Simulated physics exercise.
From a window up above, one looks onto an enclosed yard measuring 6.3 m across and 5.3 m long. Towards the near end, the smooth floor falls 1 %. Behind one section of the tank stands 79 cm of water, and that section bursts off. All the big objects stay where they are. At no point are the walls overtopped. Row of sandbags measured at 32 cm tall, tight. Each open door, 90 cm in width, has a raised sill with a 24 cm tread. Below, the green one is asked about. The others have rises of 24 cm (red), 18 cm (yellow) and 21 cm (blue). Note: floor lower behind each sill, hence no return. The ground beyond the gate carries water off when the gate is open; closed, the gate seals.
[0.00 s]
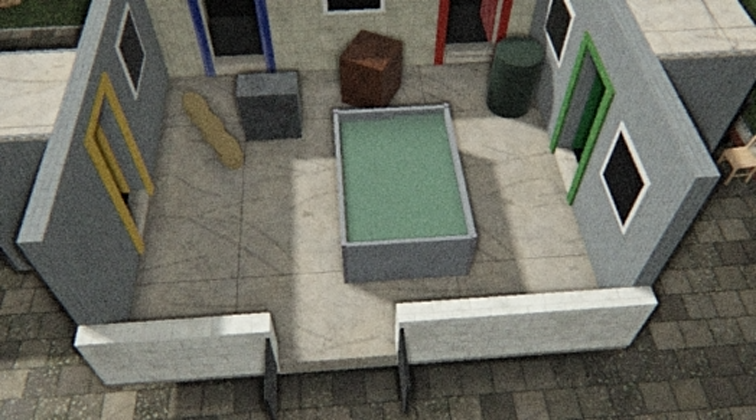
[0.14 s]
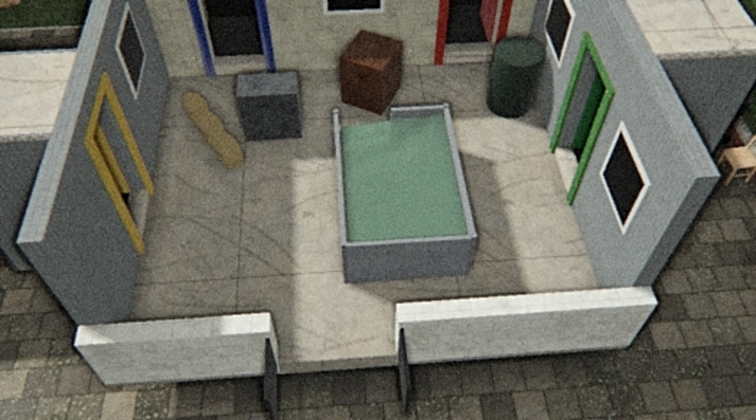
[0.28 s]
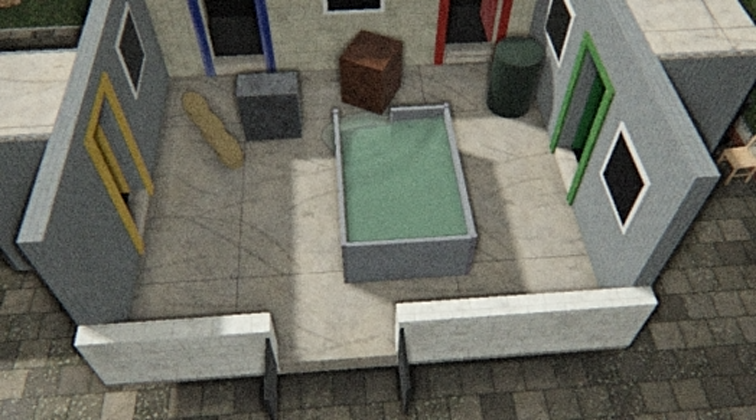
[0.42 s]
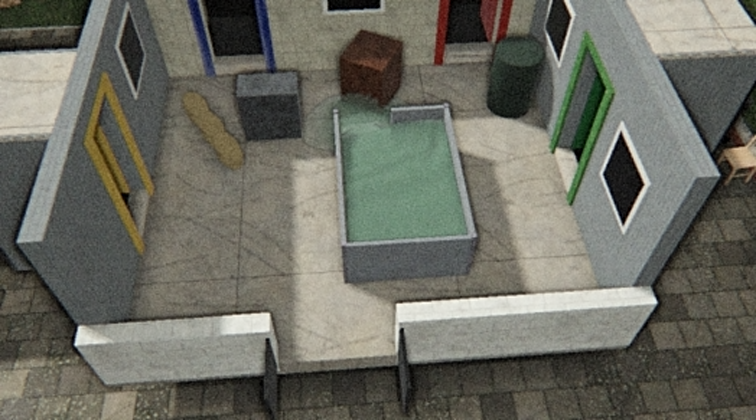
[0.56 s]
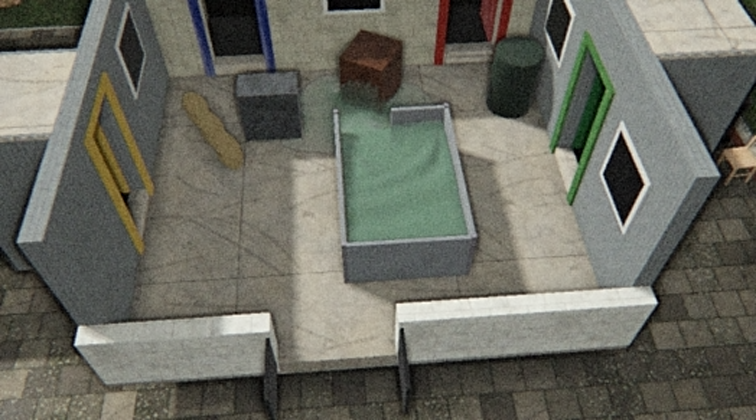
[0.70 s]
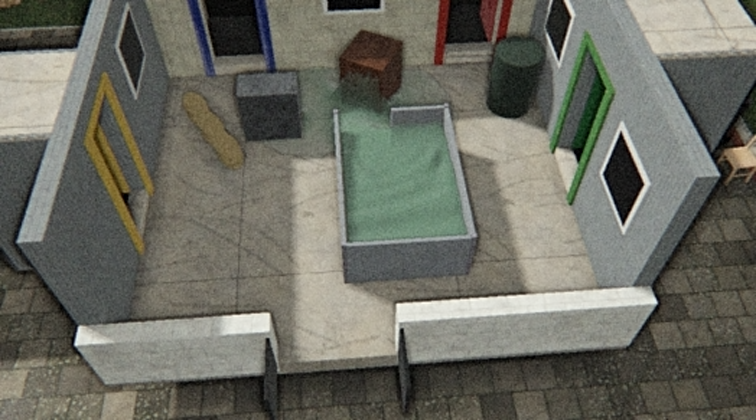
A grey-walled tank of green water stood full and still in a walled yard, then part of its far side opened and water poured out across the floor towards the brown crate behind.
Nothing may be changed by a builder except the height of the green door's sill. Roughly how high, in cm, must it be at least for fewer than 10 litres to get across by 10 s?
Roughly 7.5 cm is just enough.
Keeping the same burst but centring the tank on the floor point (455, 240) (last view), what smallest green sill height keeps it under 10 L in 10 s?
Minimum: Approx. 10.5 cm.
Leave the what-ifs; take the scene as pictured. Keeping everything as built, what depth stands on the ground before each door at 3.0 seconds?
Depth (cm): Green 8 / red 13 / yellow 4 / blue 19.
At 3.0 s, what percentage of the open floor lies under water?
Close to 50 per cent of it is wet.
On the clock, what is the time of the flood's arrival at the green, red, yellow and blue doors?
The green door gets it at 2.4 s, the red door at 1.1 s, the yellow door at 2.6 s and the blue door at 1.1 s.
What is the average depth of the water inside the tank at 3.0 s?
Around 40 cm on average.
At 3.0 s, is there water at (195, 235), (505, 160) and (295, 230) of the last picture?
In the order asked: Soaked, soaked, soaked.
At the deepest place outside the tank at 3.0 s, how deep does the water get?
Max depth: Around 37 cm.
After 1.4 s water covers 25 % of the floor, deepest (55 cm) near (371, 120); it has not reached the green door.
After 3.0 s water covers 50 % of the floor, deepest (37 cm) near (177, 100); 8 cm at the green door, 0 litres in over its 16 cm sill.
After 10.0 s water covers 95 % of the floor, deepest (16 cm) near (180, 79); 7 cm at the green door, 0 litres in over its 16 cm sill.
At the green door as built, the water arrived by 2.5 s and peaked near 10 cm at 8.8 s.
With a sill of 6 cm, 22 litres would have come in within the 10 s; with 9.5 cm, 2 litres. So under 10 litres takes about 7.5 cm.
